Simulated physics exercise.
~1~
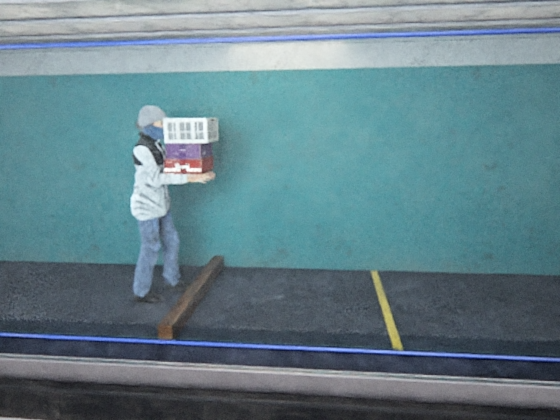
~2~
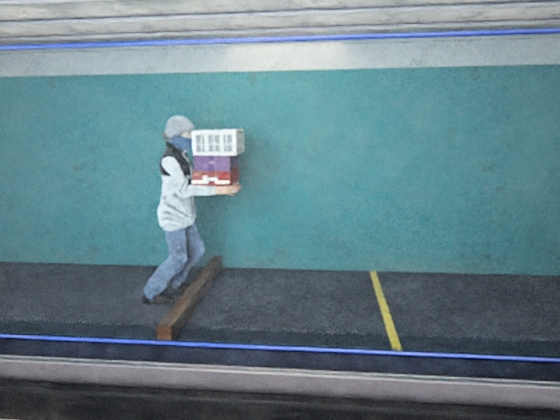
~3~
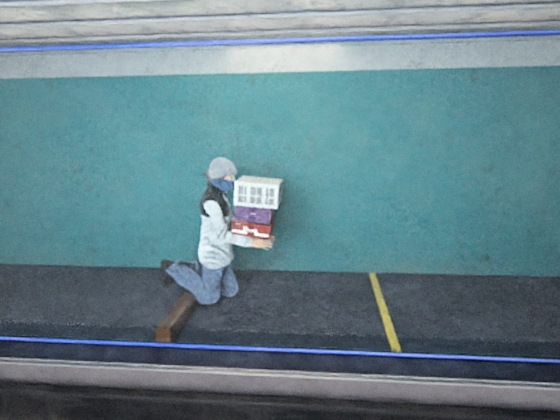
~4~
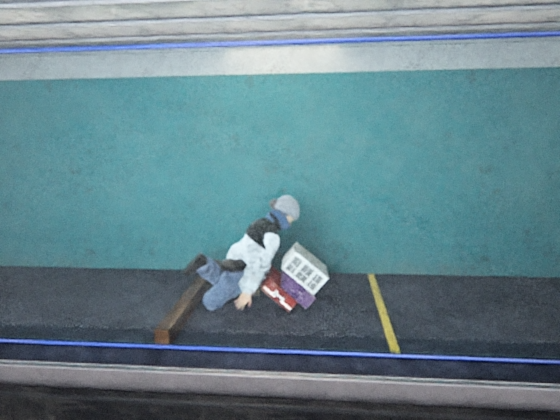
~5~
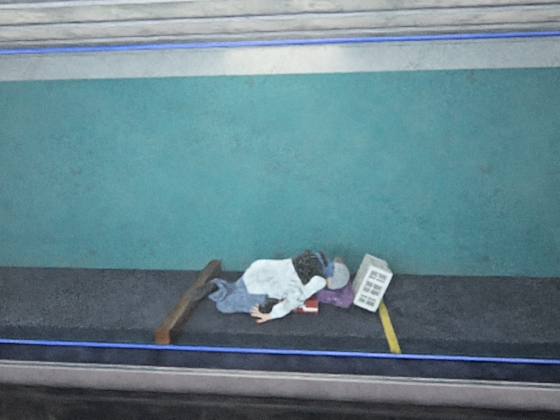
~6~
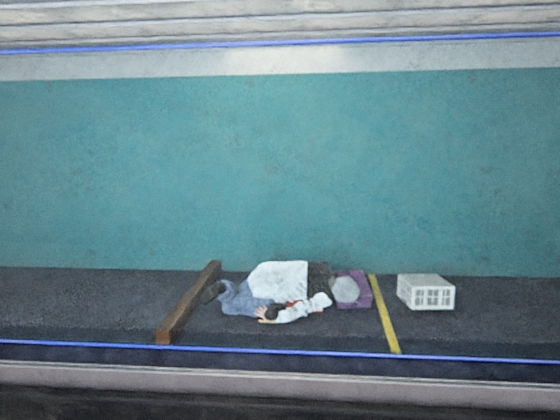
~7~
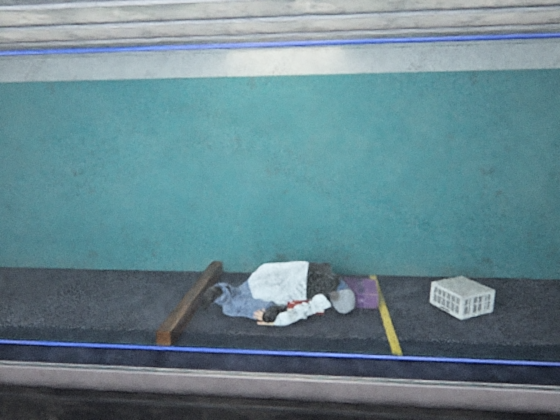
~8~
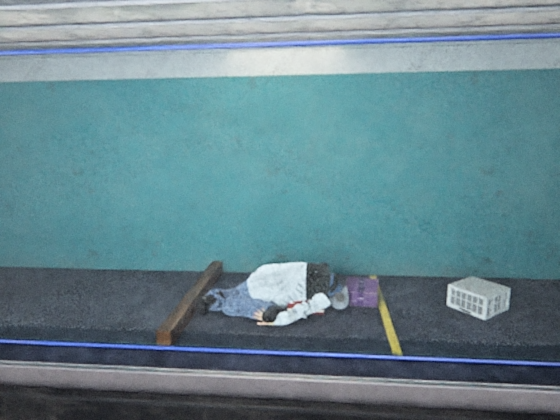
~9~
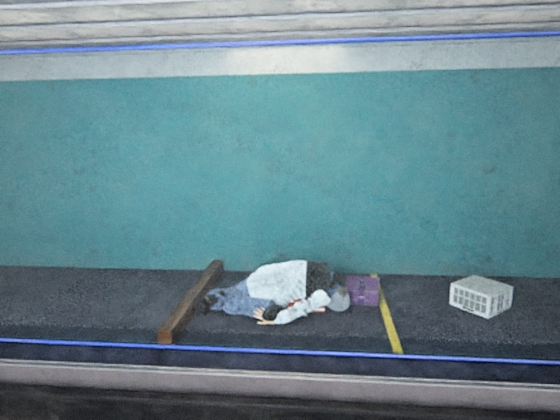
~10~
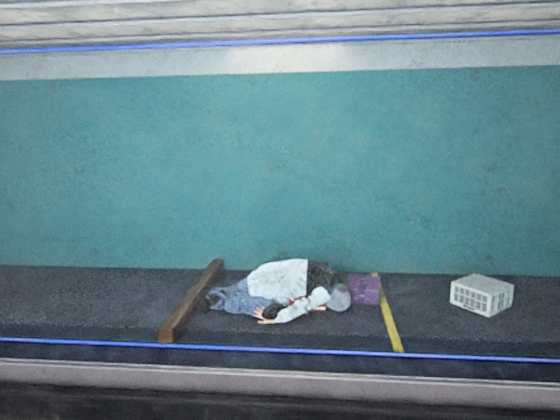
In a shuttle, a porter topples over a rail, and only the white crate crosses the line.
